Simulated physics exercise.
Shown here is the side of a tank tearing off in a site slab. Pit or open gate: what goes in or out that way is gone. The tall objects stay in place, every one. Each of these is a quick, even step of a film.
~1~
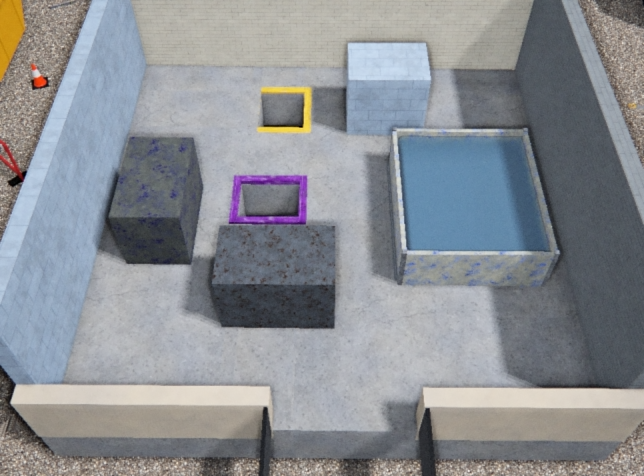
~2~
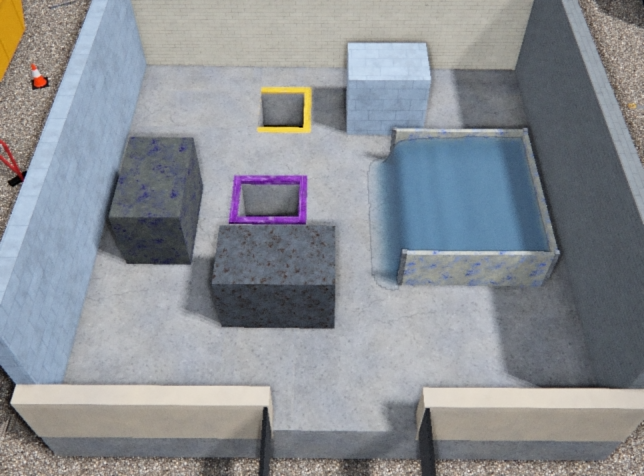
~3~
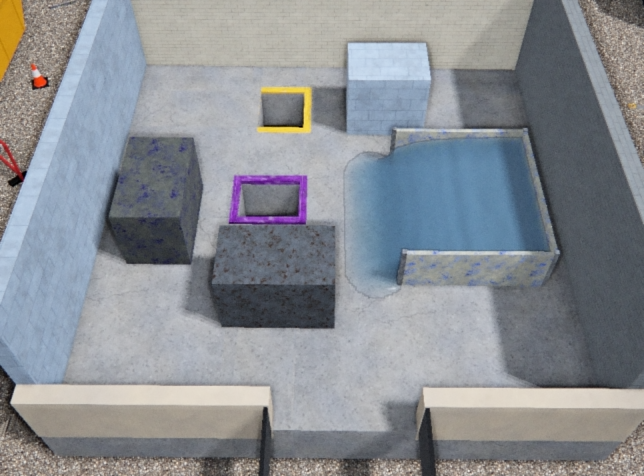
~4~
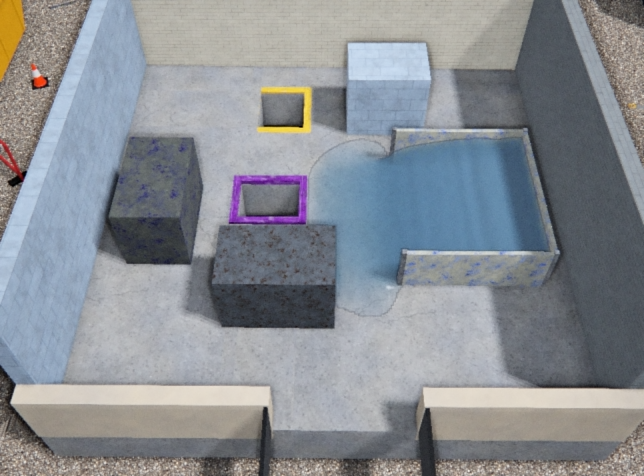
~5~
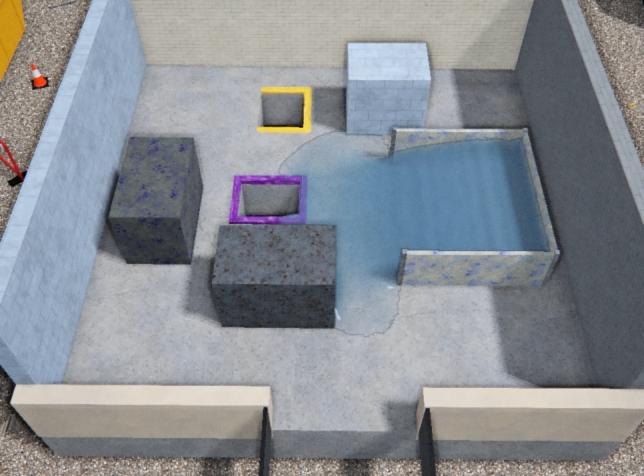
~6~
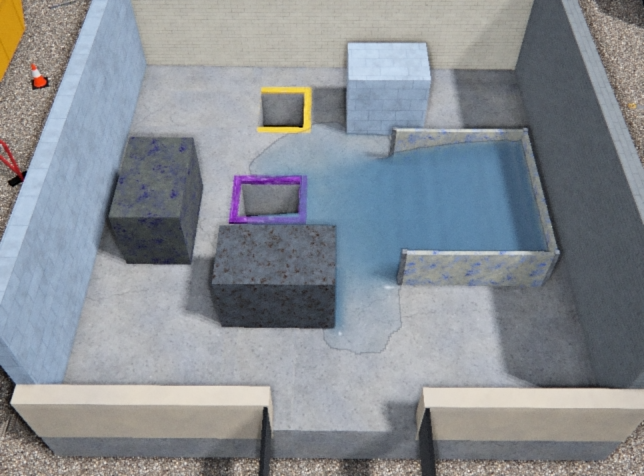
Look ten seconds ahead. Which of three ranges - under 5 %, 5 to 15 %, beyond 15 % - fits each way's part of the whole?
In the end the gate ends up mid-range - five to fifteen per cent; the purple pit ends up high - past fifteen per cent; the yellow pit ends up high - past fifteen per cent.
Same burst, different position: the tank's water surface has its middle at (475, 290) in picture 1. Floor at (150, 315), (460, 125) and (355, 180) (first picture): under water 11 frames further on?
So, first one got wet, second one stays dry, third one got wet.
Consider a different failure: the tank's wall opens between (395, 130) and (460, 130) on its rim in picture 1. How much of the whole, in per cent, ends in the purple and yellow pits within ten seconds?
The purple pit gets 6 per cent and the yellow pit 14 per cent.
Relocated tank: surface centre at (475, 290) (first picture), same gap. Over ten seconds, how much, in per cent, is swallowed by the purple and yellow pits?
Purple about 10 %, yellow about 12 %.
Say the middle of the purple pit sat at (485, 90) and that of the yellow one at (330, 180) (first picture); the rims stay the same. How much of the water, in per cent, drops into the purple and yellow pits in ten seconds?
Looks like purple collects 2 percent and yellow collects 40 percent.
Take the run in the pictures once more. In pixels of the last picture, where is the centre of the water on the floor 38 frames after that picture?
Point: (300, 209).
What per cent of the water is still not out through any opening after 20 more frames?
That works out to about 70 percent.
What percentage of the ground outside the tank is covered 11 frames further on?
Some 50 per cent.
A moment on, water covers 35 % of the floor; the gate 0 %, the purple pit 7 %, the yellow pit 1 %.
Next, water covers 50 % of the floor; the gate 2 %, the purple pit 14 %, the yellow pit 3 %.
Then, water covers 60 % of the floor; the gate 4 %, the purple pit 20 %, the yellow pit 6 %.
Later, water covers 80 % of the floor; the gate 6 %, the purple pit 23 %, the yellow pit 12 %.
In the end, water covers 95 % of the floor; the gate 8 %, the purple pit 23 %, the yellow pit 18 %.
